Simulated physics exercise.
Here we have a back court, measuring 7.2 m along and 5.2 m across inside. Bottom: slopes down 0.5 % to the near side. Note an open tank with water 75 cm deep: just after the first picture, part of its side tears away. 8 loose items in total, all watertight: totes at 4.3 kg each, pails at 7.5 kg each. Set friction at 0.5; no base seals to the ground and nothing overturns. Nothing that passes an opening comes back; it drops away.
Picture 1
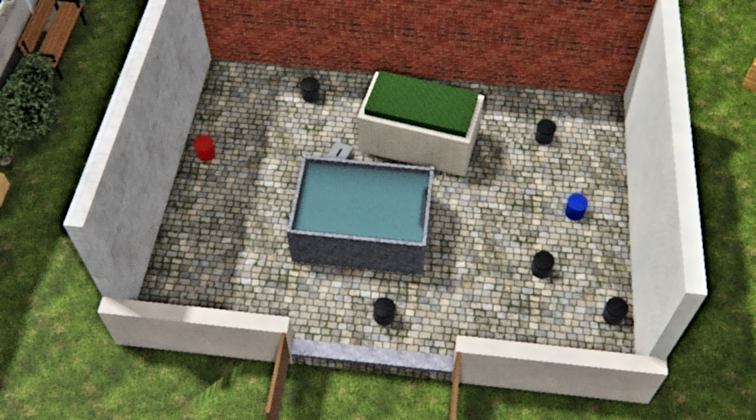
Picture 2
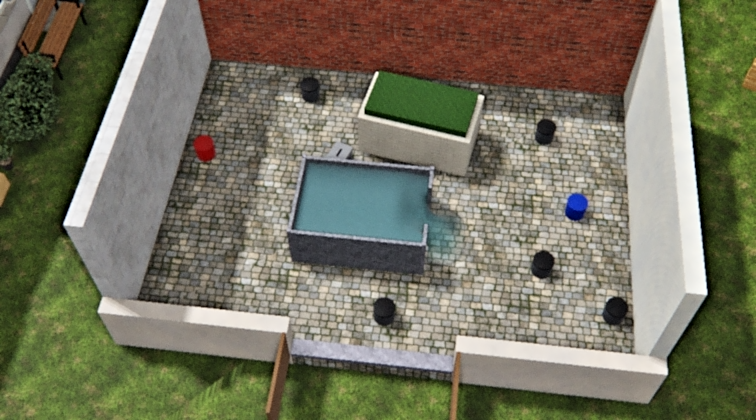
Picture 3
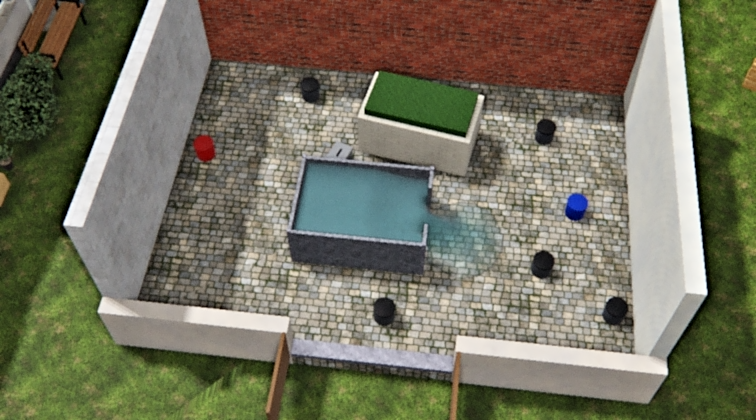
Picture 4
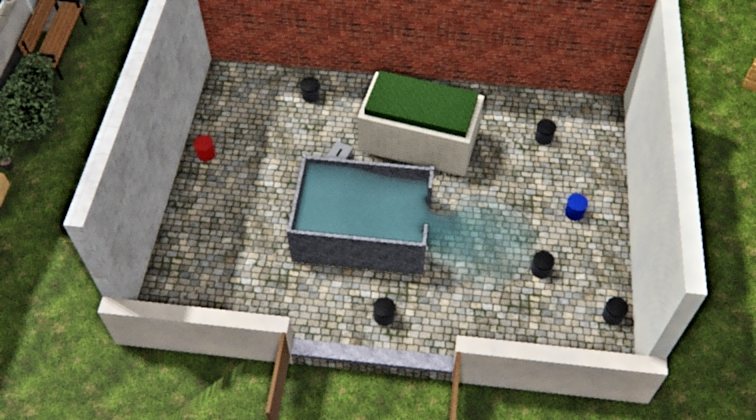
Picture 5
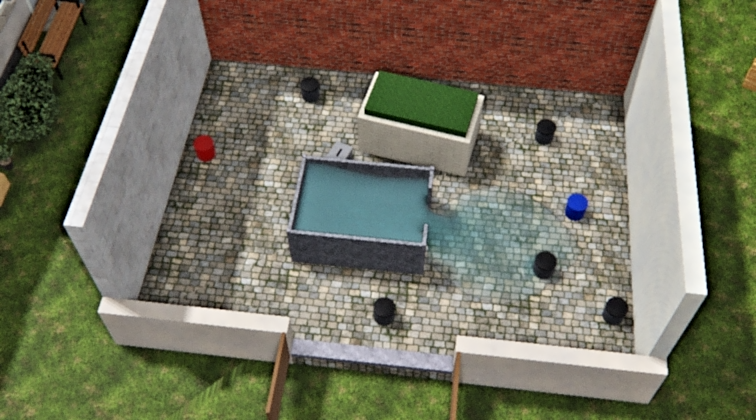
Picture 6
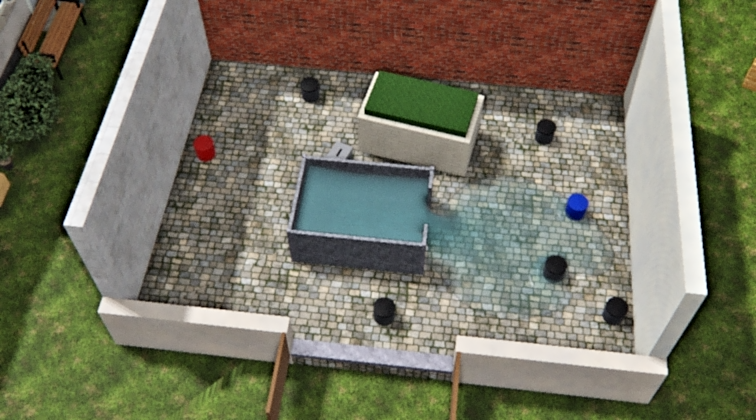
The clip shows a walled, paved court with an open tank of water whose right side breaks open, letting water spread rightward across the paving around a black object, which shifts slightly right, while the red pail stays still.
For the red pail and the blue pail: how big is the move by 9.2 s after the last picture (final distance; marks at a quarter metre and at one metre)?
My prediction: The red pail should remain roughly unmoved, the blue pail should get washed clear away.
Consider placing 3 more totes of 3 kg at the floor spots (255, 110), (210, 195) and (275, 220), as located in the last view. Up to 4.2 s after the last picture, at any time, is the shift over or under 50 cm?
In order: Below it, below it, below it.
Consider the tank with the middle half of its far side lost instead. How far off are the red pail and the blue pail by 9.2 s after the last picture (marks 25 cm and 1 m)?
Here's how it goes: The red pail winds up well off, and the blue pail edges along somewhat.
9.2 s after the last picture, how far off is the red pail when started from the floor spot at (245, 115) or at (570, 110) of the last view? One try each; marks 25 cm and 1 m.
Well, it scarcely moves on the first try and gets swept off on the second.
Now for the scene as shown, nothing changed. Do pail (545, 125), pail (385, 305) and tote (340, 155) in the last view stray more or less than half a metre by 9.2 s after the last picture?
In sequence - crossed the line; stayed below the line; stayed below the line.
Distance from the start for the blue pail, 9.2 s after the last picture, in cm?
Distance: Near 250 cm.
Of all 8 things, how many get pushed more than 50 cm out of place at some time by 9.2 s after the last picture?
I make it 4.
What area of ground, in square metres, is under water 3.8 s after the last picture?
Wet area: Approx. 21 m2.
Then, 1.2 s after the last picture the red pail is near (203, 143), 0.0 m from its start, aground; the blue pail is near (613, 154), 1.1 m from its start, aground; 0 of 8 are out; 1 afloat.
Then, 3.8 s after the last picture the red pail is near (203, 143), 0.0 m from its start, aground; the blue pail is near (540, 105), 2.0 m from its start, aground; 0 of 8 are out; 1 afloat.
Then, 6.2 s after the last picture the red pail is near (203, 143), 0.0 m from its start, aground; the blue pail is near (489, 110), 2.2 m from its start, aground; 0 of 8 are out; 0 afloat.
Then, 9.2 s after the last picture the red pail is near (203, 143), 0.0 m from its start, aground; the blue pail is near (470, 101), 2.6 m from its start, aground; 0 of 8 are out; 0 afloat.
